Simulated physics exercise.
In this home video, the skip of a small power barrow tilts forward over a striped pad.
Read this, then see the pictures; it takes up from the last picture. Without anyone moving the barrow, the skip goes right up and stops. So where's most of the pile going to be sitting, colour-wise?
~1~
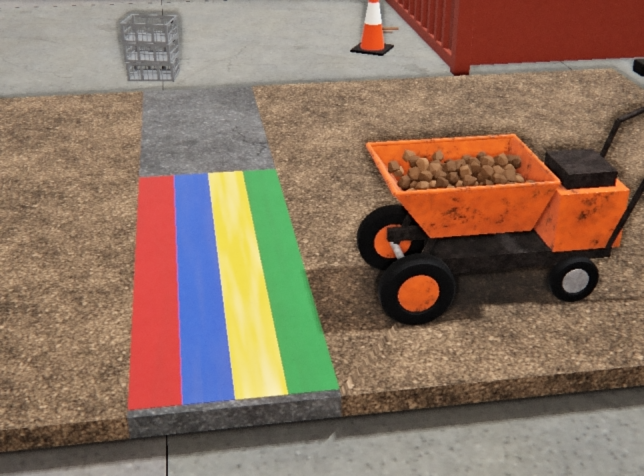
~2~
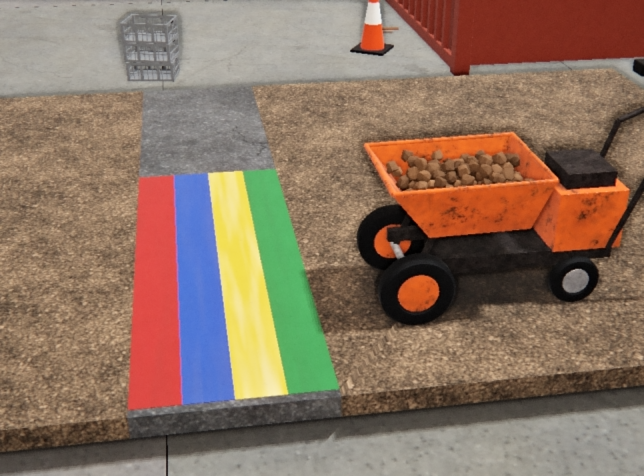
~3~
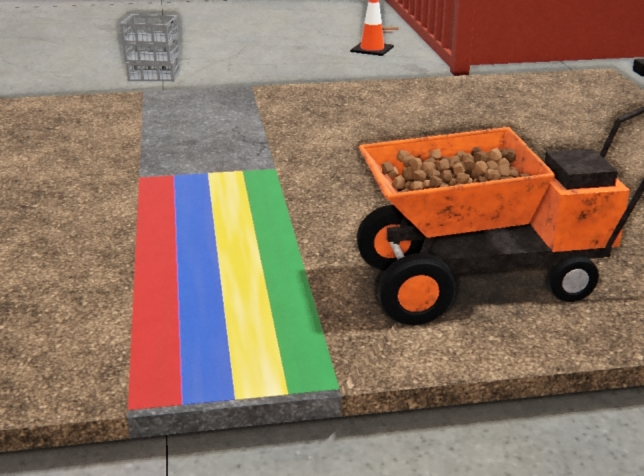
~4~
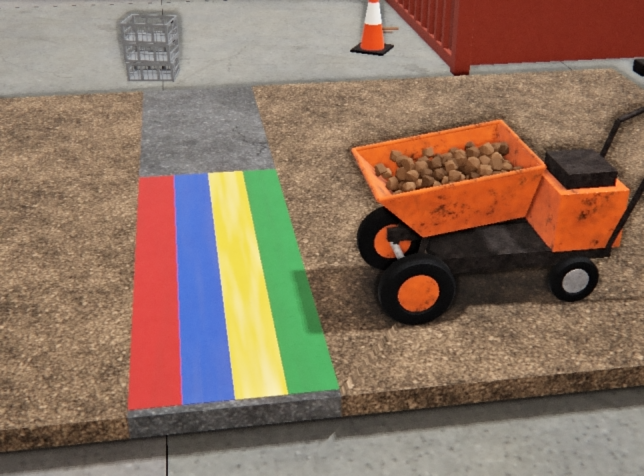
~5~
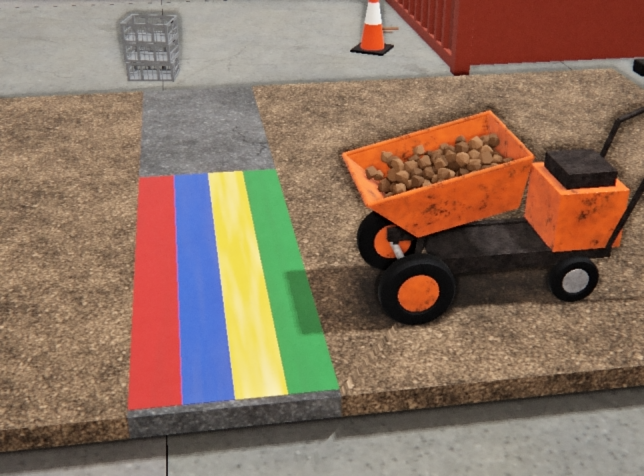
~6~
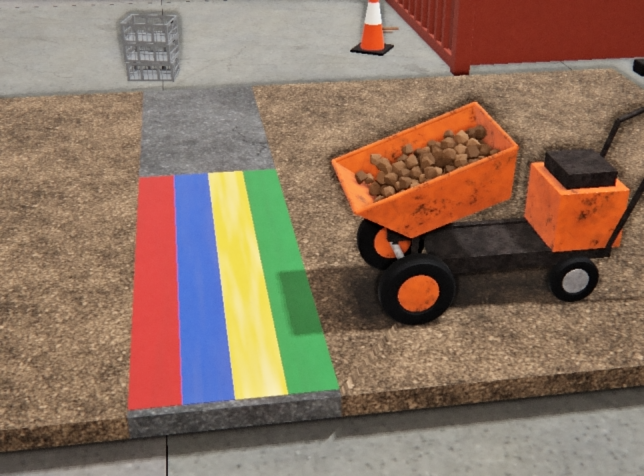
Most of it sits on yellow.
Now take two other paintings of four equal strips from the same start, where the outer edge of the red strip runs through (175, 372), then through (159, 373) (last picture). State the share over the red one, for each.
About 10 %, then 10 %.
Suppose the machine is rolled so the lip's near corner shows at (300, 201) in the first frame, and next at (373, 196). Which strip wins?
Going by the pictures, the first try gives that red strip and the second gives the yellow one.
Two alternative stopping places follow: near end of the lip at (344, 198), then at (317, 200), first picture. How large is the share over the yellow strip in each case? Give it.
In order: 20 % and 0 %.
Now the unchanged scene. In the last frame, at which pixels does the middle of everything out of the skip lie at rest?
Roughly at pixel (245, 304).
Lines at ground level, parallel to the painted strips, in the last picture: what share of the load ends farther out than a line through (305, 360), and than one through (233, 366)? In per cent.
Respectively 80 and 30 percent.
Shortly afterwards, skip tipped steeply; the whole lot in the skip.
Next, skip tipped right over; near two thirds in the skip; a little over the green strip; near a quarter over the yellow strip; only a few over the blue strip; only a few falling.
Some moments later, skip tipped right over; near a quarter in the skip; near a quarter over the green strip; near a third over the yellow strip; near a quarter over the blue strip; a little over the red strip; only a few off the paint.
In the end, skip tipped right over; near a quarter in the skip; near a quarter over the green strip; near a third over the yellow strip; near a quarter over the blue strip; a little over the red strip; only a few off the paint.
